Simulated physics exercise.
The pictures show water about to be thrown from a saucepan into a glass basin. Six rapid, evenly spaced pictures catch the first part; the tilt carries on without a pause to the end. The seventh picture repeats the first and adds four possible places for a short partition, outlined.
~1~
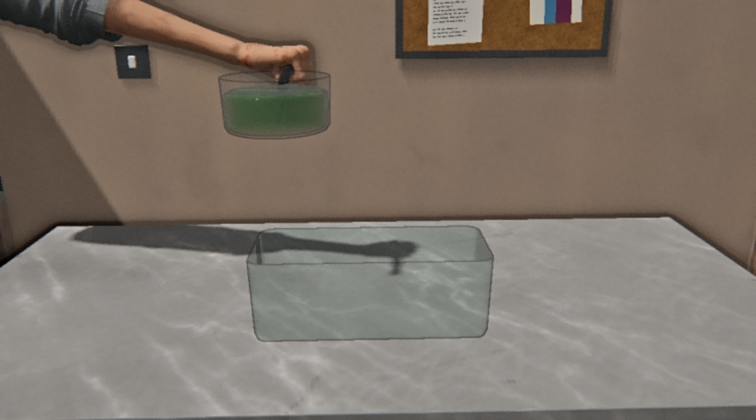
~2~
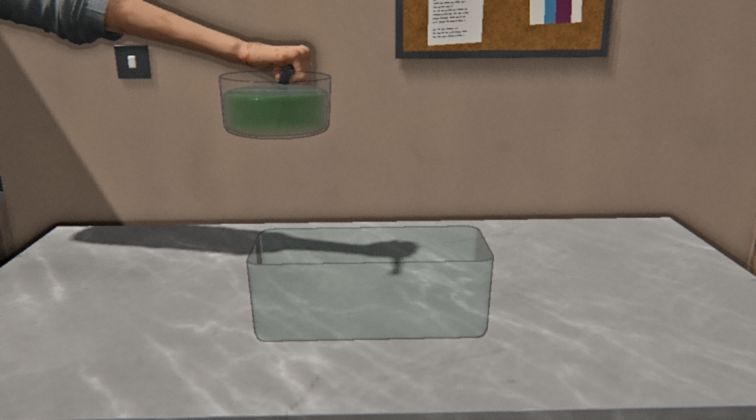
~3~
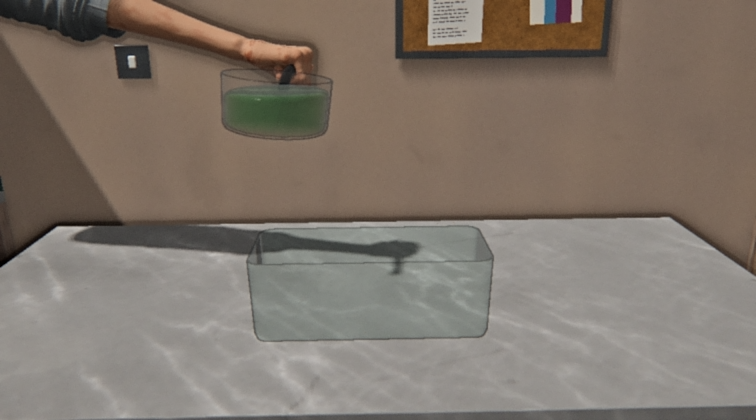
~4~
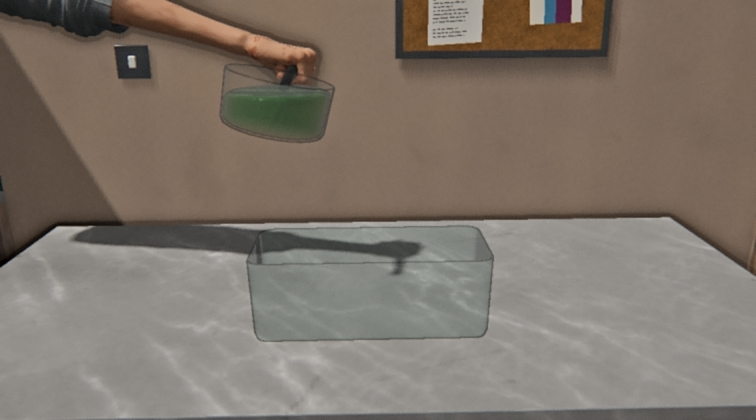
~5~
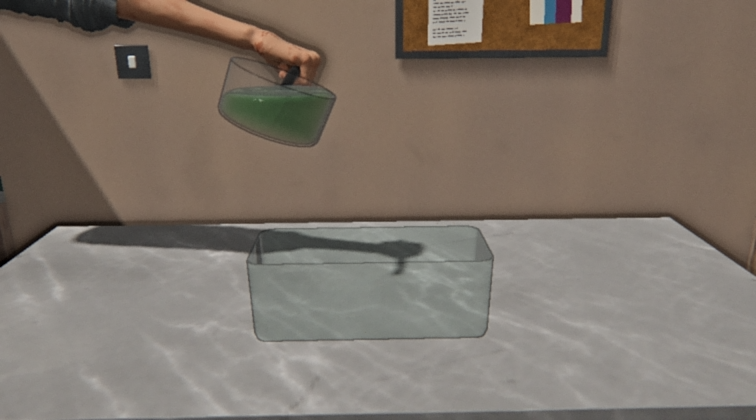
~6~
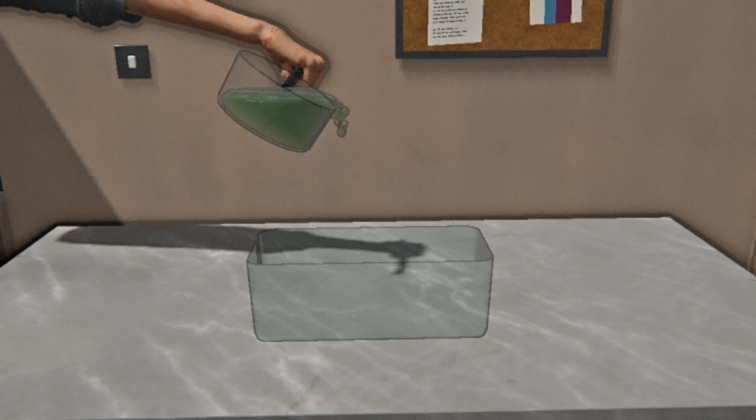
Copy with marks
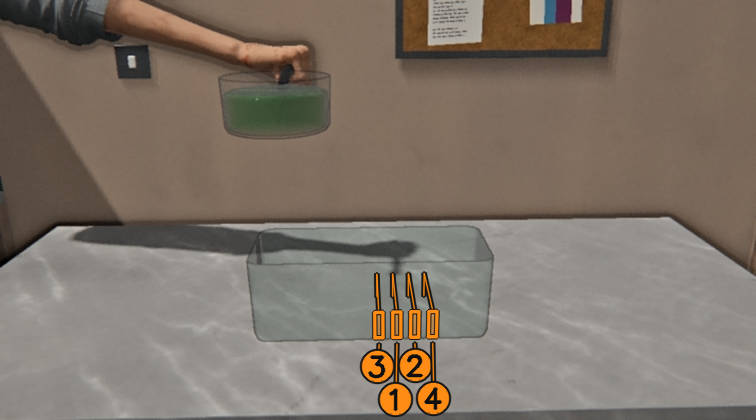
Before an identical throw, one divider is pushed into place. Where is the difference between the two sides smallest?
Take 1.
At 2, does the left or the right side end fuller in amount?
More ends on the left.
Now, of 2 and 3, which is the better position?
3.
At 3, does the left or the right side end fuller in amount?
The right side.
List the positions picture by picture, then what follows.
Upright, lip at (328, 75); basin from (255, 339) to (487, 334); nothing has left yet.
Upright, lip at (329, 76); nothing has left yet.
Tipped about 6°, lip at (331, 80); nothing has left yet.
Tipped about 13°, lip at (333, 87); nothing has left yet.
Tipped about 22°, lip at (335, 96); water is over the lip, down to (335, 96).
Tipped about 32°, lip at (335, 107); water is over the lip, down to (344, 133).
On the marked copy, 1 at (397, 343); 2 at (414, 343); 3 at (379, 344); 4 at (432, 343).
Choosing 1, about 50 % ends left of the wall and 49 % right of it.
Choosing 2, about 79 % ends left of the wall and 19 % right of it.
Choosing 3, about 33 % ends left of the wall and 65 % right of it.
Choosing 4, about 93 % ends left of the wall and 6 % right of it.
